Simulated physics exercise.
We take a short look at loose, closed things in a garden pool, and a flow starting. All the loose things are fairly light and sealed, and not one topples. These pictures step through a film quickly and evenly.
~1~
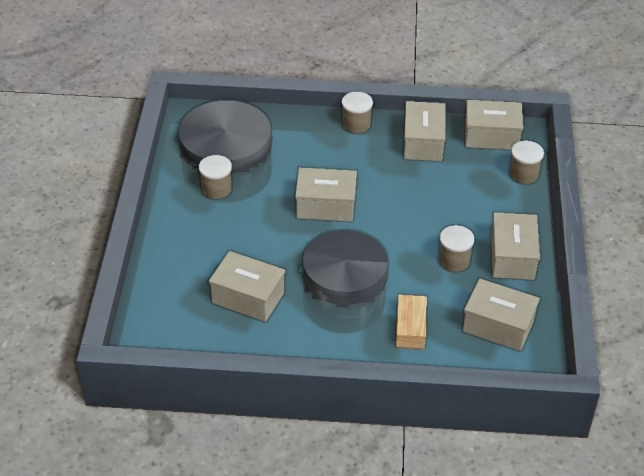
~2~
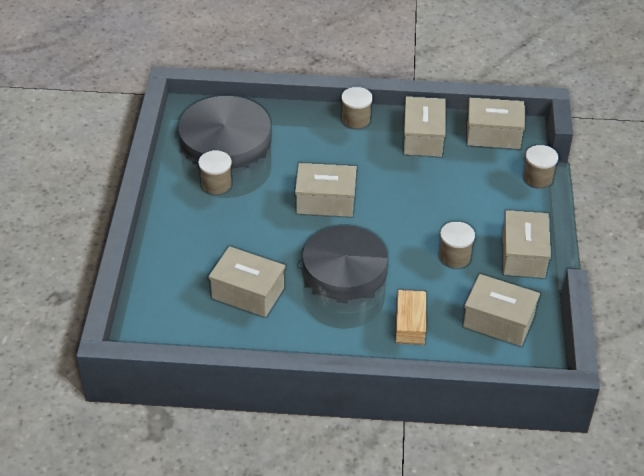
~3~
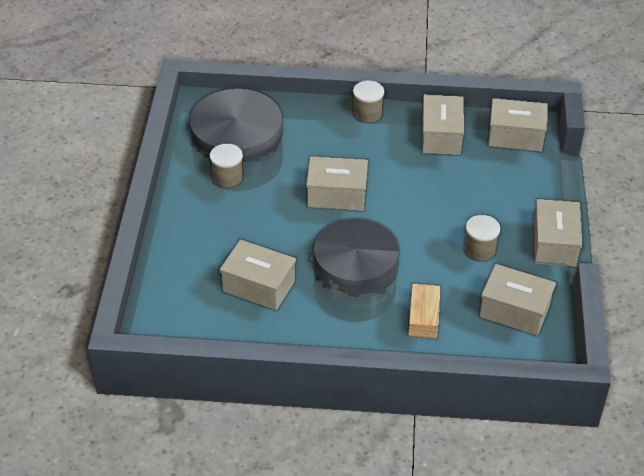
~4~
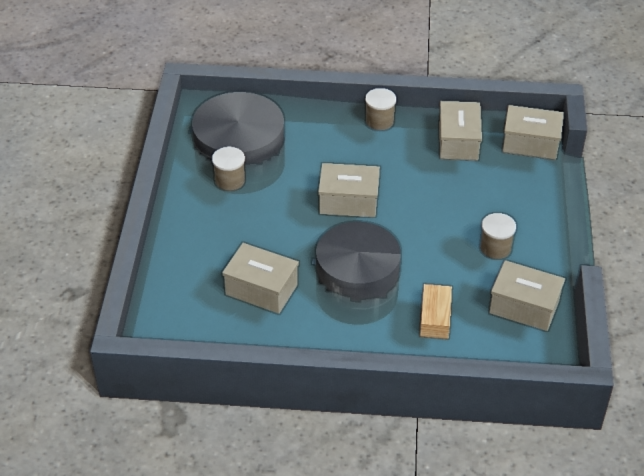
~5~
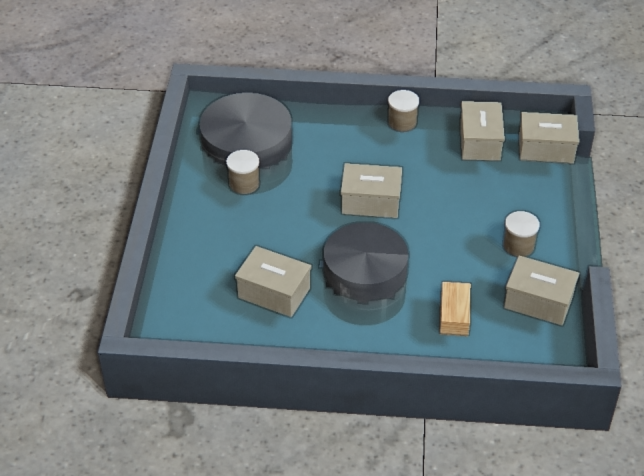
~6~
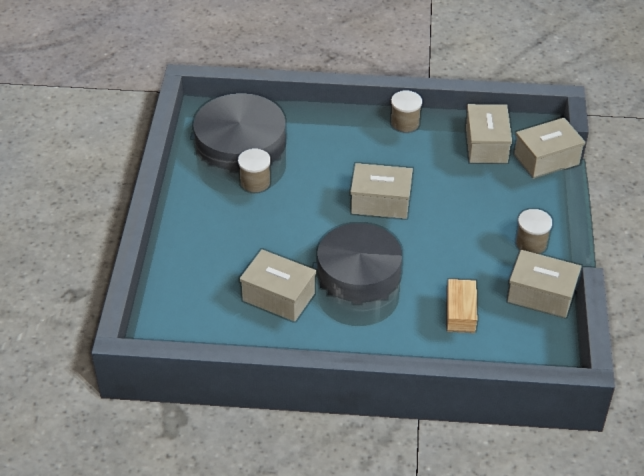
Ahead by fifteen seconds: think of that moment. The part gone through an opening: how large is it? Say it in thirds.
The likely share is two thirds upward.
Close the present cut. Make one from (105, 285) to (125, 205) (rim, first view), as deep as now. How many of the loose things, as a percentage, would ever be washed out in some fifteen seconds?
It should be close to 40 per cent.
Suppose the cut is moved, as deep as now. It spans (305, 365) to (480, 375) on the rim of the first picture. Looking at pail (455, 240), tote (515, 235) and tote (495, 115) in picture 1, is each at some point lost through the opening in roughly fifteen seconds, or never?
Outcome by item: Exited / exited / retained.
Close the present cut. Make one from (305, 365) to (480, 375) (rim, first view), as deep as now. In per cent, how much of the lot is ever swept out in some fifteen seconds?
Something like 50 percent.
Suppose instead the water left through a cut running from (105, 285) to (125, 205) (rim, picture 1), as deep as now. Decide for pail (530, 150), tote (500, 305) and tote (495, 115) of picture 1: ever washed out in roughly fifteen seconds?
The first one never exits, the second never exits, the third never exits.
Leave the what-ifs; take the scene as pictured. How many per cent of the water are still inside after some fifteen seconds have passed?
Roughly 46 in a hundred.
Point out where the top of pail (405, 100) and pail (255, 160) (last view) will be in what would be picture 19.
I'd expect them close to (502, 118) and (342, 146).
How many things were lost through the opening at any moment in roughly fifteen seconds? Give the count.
Total: 9.
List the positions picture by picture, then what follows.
The first picture shows a pail at (457, 238) floats; a tote at (495, 114) floats; 0 of 11 have shifted.
The second picture shows a pail at (458, 234) floats; a tote at (497, 112) floats; 2 of 11 have shifted.
The third picture shows a pail at (483, 227) floats, close to its start; a tote at (519, 114), afloat, close to its start; 5 of 11 have shifted.
The fourth picture shows a pail at (499, 225), afloat, close to its start; a tote at (534, 122) floats, close to its start; 9 of 11 have shifted.
The fifth picture shows a pail at (522, 223), afloat, close to its start; a tote at (550, 127), afloat, close to its start; 9 of 11 have shifted.
The sixth picture shows a pail at (535, 221) floats, a stride from its start; a tote at (551, 137), afloat, a stride from its start; 11 of 11 have shifted.
A moment on, 4 of 11 are out; 7 afloat.
Next, 6 of 11 are out; 5 afloat.
Later, 8 of 11 are out; 3 afloat.
In the end, 9 of 11 are out; 2 afloat.
